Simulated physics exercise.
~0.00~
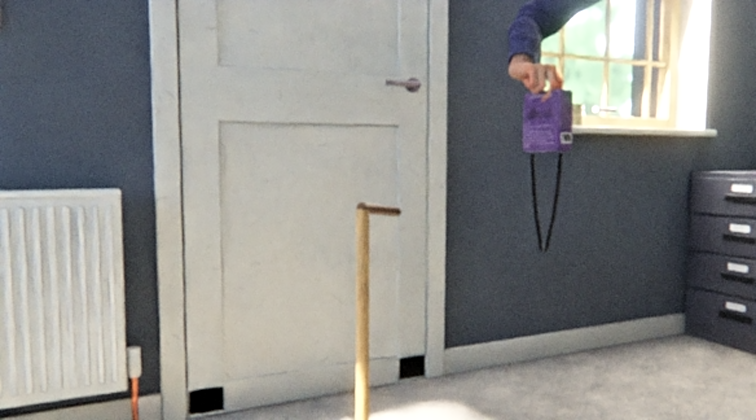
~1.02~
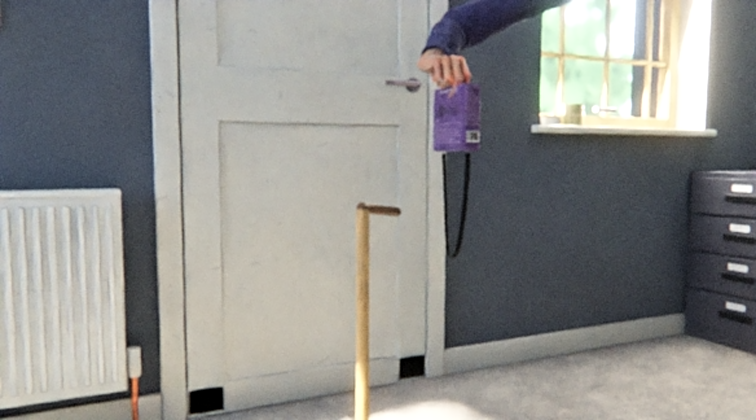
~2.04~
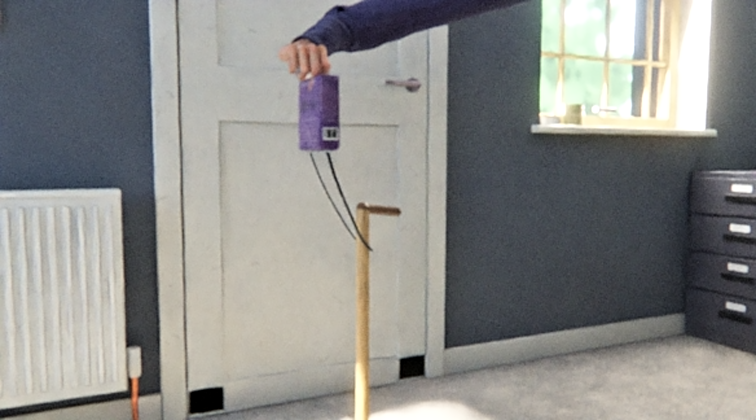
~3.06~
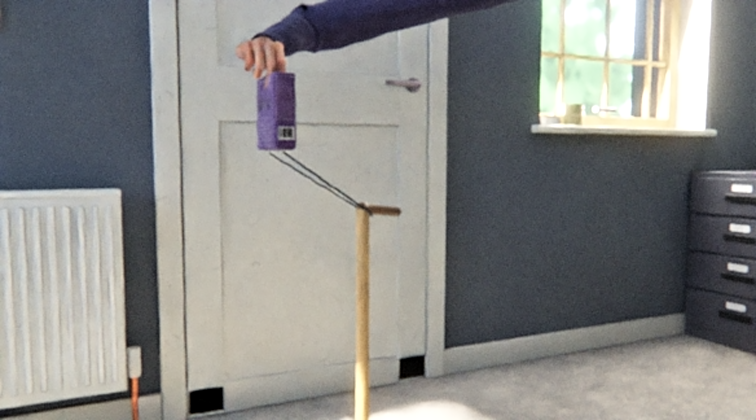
In this clip, a hand carries an upright purple pouch with a dangling black loop leftward across a room, towards and past a wooden post with a short peg on top. The loop catches on the post and pulls taut at a slant as the pouch ends up to its left.
